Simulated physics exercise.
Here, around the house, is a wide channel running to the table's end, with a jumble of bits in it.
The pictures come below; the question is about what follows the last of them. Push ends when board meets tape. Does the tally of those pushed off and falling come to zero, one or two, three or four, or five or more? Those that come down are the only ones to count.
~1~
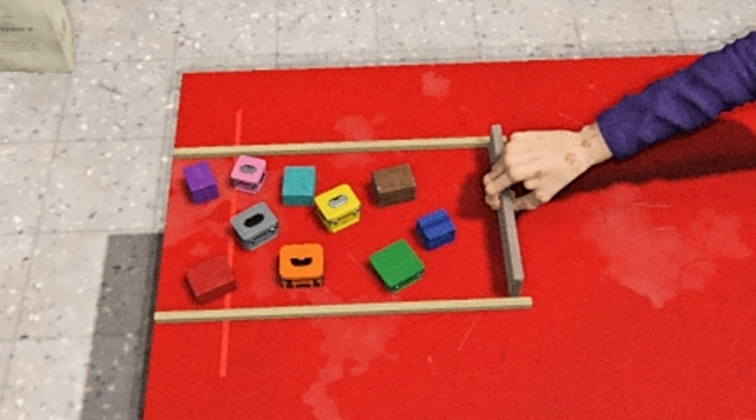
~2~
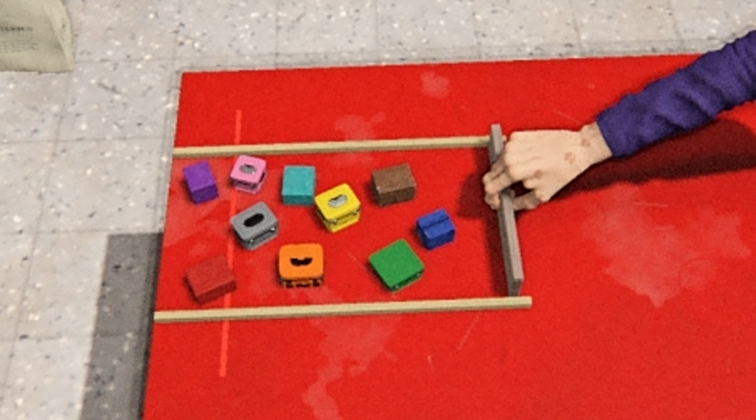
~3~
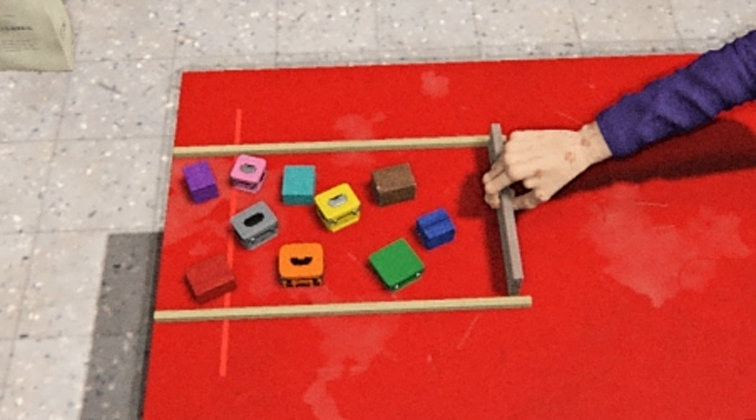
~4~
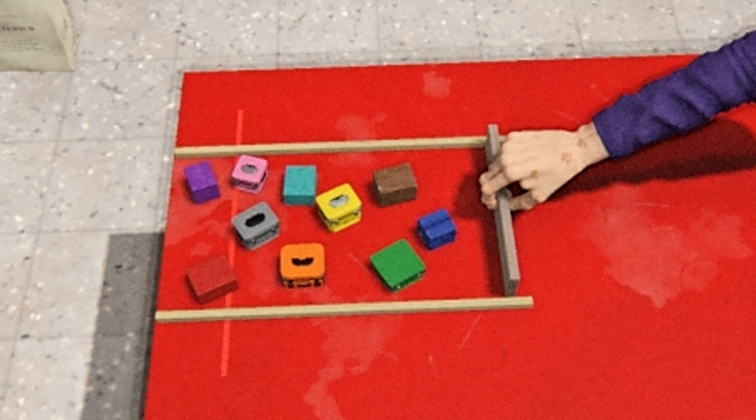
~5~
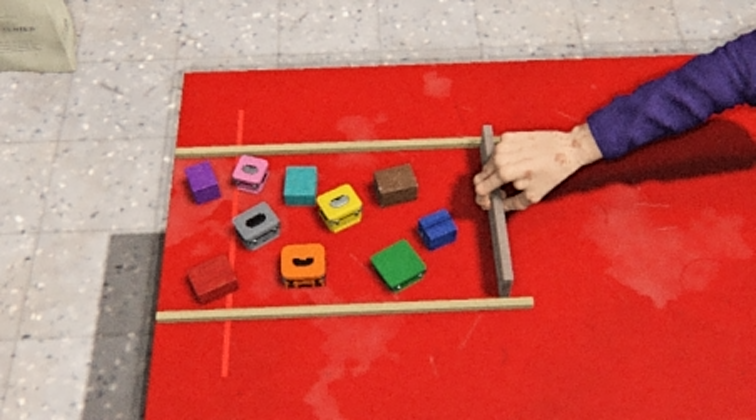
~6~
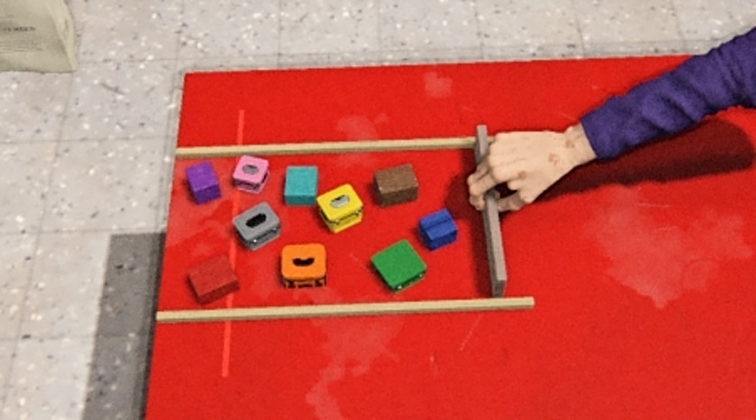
The push will send three or four off the table.
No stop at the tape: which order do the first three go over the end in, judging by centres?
First the purple block, next the red block, then the pink case.
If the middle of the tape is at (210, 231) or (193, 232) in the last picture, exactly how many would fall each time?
You'd count 6 the first time and 7 the second.
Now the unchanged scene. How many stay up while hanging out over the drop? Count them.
The tally is 3.
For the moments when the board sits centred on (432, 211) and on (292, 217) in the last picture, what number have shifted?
That makes 1 at the first spot and 10 at the second.
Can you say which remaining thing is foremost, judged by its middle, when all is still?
Grey case.
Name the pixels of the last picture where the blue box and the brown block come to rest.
In the last picture the blue box sits at (217, 236) while the brown block sits at (216, 189).
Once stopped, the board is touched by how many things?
It touches 3.
Soon after, none off yet; purple block at rest near (203, 183); red block at rest near (214, 280); pink case at rest near (252, 175).
After that, none off yet; purple block moving near (198, 184); red block displaced a little near (201, 279); pink case displaced about its own width near (229, 176).
In the end, the number that fall off is three or four; gone, pink case, red block and purple block.
